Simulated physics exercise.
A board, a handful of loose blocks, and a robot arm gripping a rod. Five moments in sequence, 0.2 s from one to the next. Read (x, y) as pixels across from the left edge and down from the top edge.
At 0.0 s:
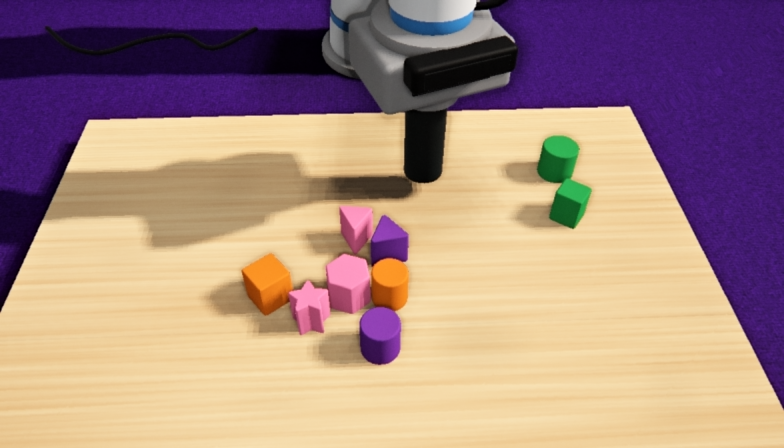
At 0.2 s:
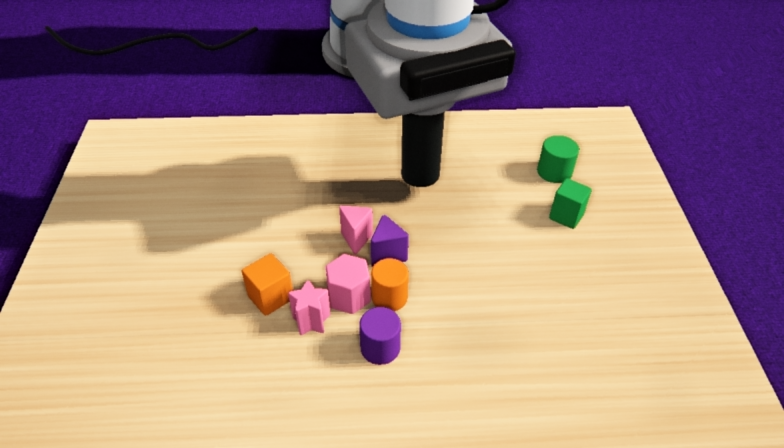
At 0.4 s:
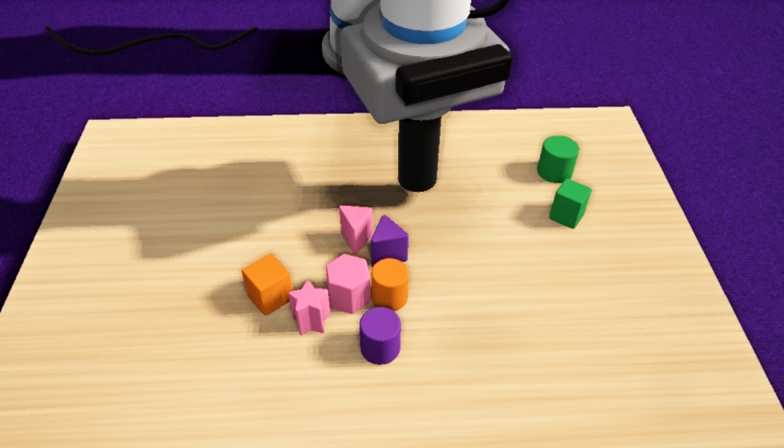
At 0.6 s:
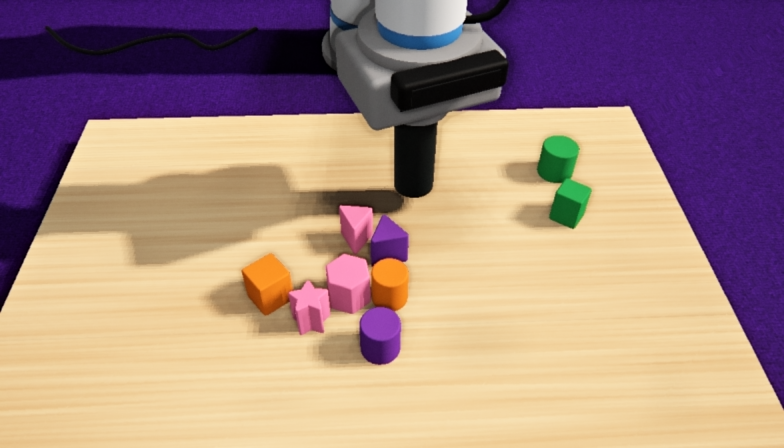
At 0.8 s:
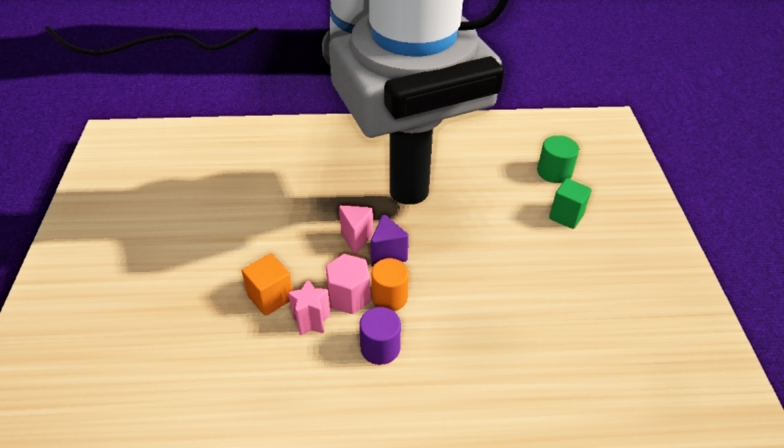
A robot arm holding a black rod upright moves slowly down and slightly left over a wooden board, its tip shifting a short way nearer a cluster of pink, purple and orange blocks. The blocks stay still throughout, as do two green ones on the right.
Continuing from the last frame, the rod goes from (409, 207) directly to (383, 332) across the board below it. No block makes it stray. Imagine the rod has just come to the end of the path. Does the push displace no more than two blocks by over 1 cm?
No, that is not what happens.
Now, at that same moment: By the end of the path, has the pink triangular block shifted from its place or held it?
It is not moved.
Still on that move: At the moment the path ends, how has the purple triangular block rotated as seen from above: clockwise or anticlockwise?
Seen from overhead, it turns clockwise.
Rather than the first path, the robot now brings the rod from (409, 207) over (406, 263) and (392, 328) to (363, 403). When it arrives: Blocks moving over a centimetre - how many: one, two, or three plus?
The count will be 3 or more.
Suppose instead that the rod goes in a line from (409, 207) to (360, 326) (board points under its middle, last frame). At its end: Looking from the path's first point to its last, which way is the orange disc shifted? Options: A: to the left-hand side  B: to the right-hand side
The one that fits is A, to the left-hand side.
The first path, step by step. One third of the way, rod at (402, 229); purple triangular block at (381, 239).
Two thirds of the way, rod at (393, 271); pink hexagon at (334, 281); purple triangular block at (357, 257), turned 40° clockwise; orange disc at (382, 292).
At the end, rod at (382, 317); pink hexagon at (333, 281), turned 10° anticlockwise; pink triangular block in place; purple disc at (363, 376); purple triangular block at (356, 258), turned 50° clockwise; orange disc at (357, 339).
